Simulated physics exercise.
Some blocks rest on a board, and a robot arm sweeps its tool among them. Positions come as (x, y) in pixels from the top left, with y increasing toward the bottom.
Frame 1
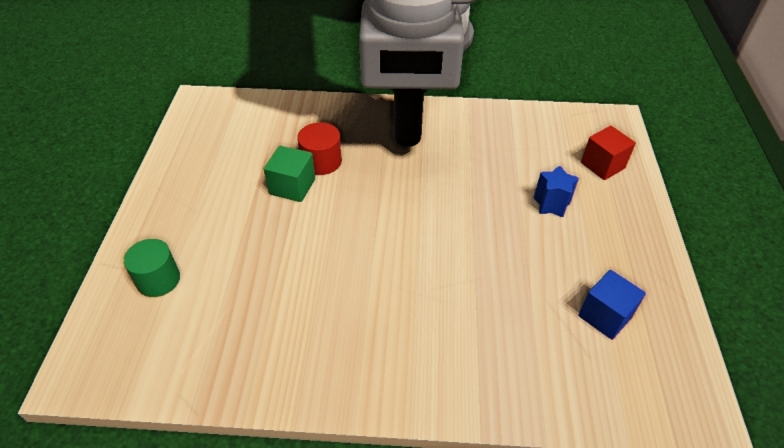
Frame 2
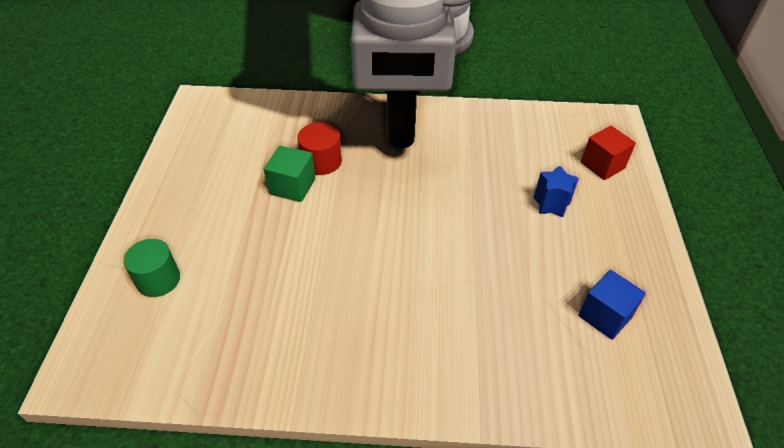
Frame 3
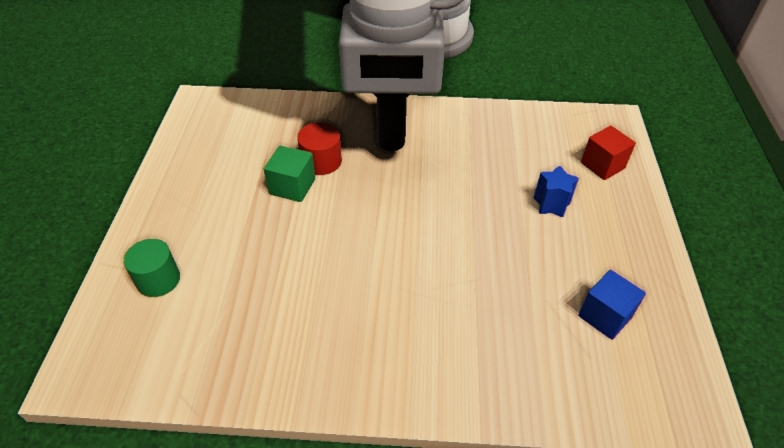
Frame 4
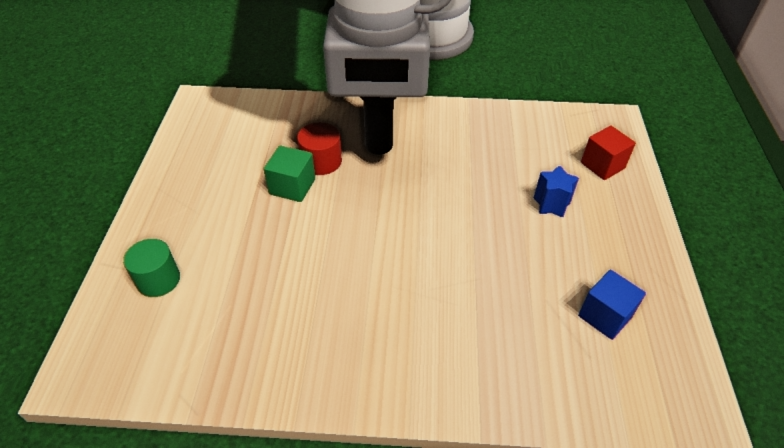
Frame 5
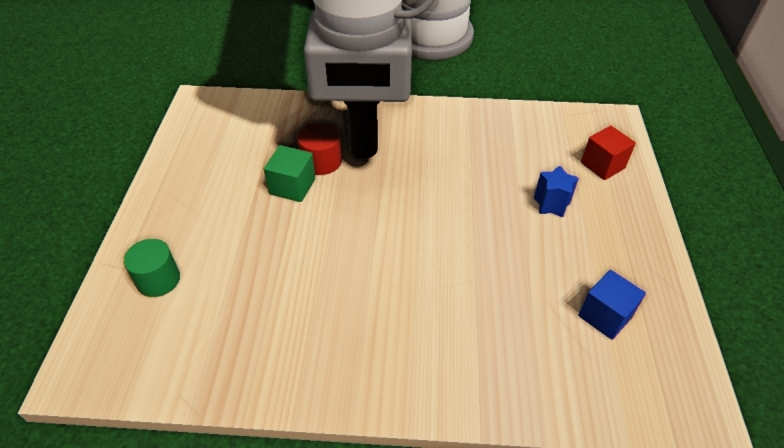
On a wooden board over green ground, a robot arm sliding its black tool left toward a red cylinder among still blocks.
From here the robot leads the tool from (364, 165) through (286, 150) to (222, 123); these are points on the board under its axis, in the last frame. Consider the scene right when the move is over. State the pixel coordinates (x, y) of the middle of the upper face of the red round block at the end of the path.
When the path ends, it will be at (212, 126).
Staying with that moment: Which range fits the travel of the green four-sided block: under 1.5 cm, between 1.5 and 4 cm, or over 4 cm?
The block winds up within 1.5 cm of where it is now.
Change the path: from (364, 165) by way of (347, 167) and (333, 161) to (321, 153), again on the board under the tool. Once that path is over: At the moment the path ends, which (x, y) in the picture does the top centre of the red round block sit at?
(282, 127)
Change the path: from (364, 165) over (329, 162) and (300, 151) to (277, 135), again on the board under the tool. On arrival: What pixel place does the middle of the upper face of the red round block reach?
It comes to (240, 121).
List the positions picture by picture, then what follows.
Lower end of the tool at (407, 139), tops of blocks, green four-sided block at (288, 160), red round block at (319, 135), in the first picture.
Tool at (401, 141), blocks as before, in the second picture.
Tool at (391, 144), blocks as before, in the third picture.
Tool at (379, 147), blocks as before, in the fourth picture.
Tool at (364, 151), green four-sided block at (288, 160), red round block at (319, 135), in the fifth picture.
The first path, step by step. One third of the way, tool at (308, 142); red round block at (271, 130).
Two thirds of the way, tool at (259, 127); red round block at (224, 127).
At the end, tool at (218, 109); green four-sided block not moved; red round block at (212, 126).
